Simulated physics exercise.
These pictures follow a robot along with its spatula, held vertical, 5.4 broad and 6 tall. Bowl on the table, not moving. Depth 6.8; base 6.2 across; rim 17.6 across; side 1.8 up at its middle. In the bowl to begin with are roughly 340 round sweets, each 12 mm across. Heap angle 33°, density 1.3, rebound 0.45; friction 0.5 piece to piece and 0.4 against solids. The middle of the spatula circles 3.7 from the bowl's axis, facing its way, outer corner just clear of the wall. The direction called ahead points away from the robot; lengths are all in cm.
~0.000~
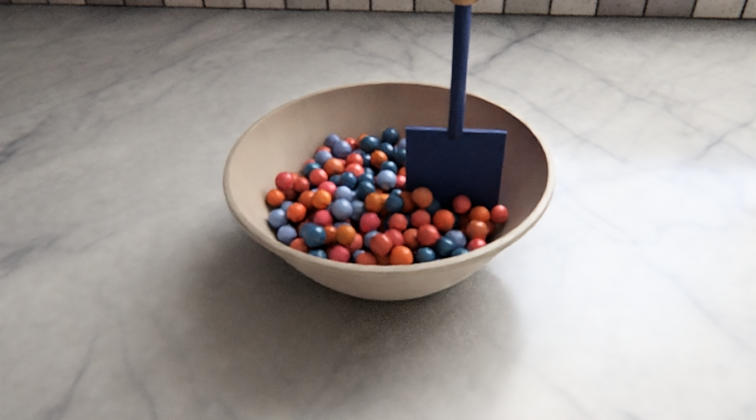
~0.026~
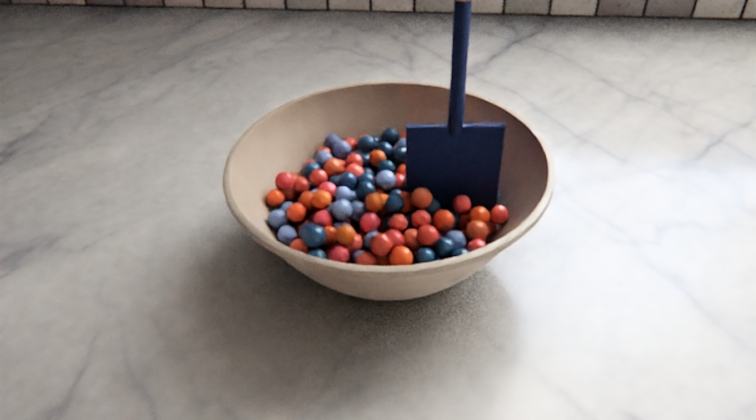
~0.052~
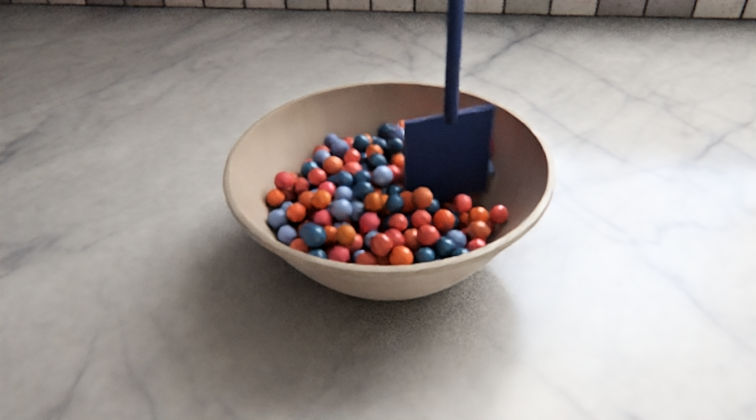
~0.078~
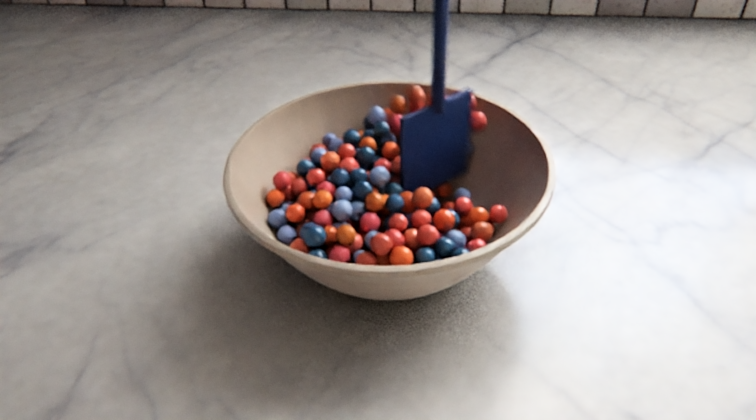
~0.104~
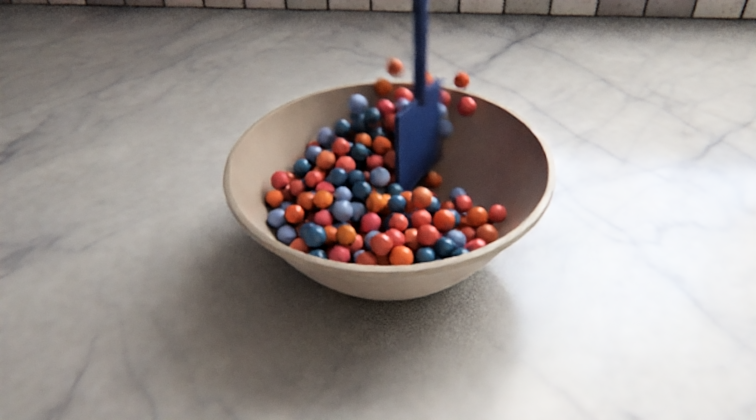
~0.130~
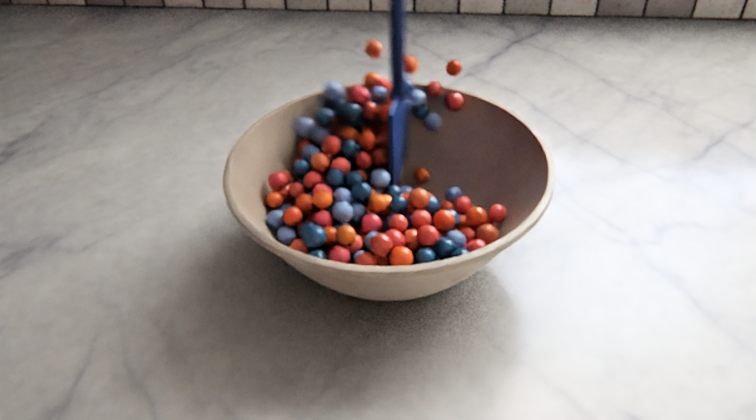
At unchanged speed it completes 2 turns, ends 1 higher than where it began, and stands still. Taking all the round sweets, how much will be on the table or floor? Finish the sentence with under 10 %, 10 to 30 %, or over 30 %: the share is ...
The share is over 30 %.
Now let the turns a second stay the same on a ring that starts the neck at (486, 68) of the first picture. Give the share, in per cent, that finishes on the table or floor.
It comes to around 5 percent.
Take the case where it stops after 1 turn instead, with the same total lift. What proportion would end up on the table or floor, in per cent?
Then roughly 25 percent.
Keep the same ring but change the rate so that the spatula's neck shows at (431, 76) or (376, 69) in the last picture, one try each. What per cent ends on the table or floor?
So, roughly 20 percent the first time and 45 percent the second.
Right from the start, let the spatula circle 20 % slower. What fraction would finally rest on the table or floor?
30 %.
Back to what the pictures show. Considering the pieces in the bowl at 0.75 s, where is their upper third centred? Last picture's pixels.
The centre is close to (329, 227).
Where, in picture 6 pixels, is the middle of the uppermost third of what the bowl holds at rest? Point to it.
I'd say close to (398, 196).
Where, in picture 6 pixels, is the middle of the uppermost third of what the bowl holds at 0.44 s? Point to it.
The upper third is centred close to (485, 188).
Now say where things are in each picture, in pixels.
The first picture shows the spatula neck at (457, 105), 0° round; upper third of the load around (378, 193), from x 275 to 500, top at y 135; 335 in the bowl.
The second picture shows the spatula neck at (457, 100), 7° round; upper third of the load around (378, 191), from x 275 to 500, top at y 135.
The third picture shows the spatula neck at (452, 89), 25° round; upper third of the load around (381, 181), from x 275 to 500, top at y 130.
The fourth picture shows the spatula neck at (439, 79), 46° round; upper third of the load around (379, 168), from x 275 to 500, top at y 95.
The fifth picture shows the spatula neck at (420, 72), 66° round; upper third of the load around (375, 160), from x 275 to 495, top at y 70.
The sixth picture shows the spatula neck at (398, 69), 87° round; upper third of the load around (358, 151), from x 275 to 495, top at y 50; 332 in the bowl, 3 in flight or on the tool.
After 0.44 s, 334° round, highest piece 11 above the table; 256 in the bowl, 53 on the table or floor, 26 in flight or on the tool.
After 0.75 s, 221° round, highest piece 9 above the table; 216 in the bowl, 110 on the table or floor, 9 in flight or on the tool.
After 1.11 s, 0° round, highest piece 6 above the table; 209 in the bowl, 126 on the table or floor.
After 1.81 s, 0° round, highest piece 6 above the table; 209 in the bowl, 126 on the table or floor.
In the end, 209 in the bowl, 126 on the table or floor. That is 38 % on the table or floor.
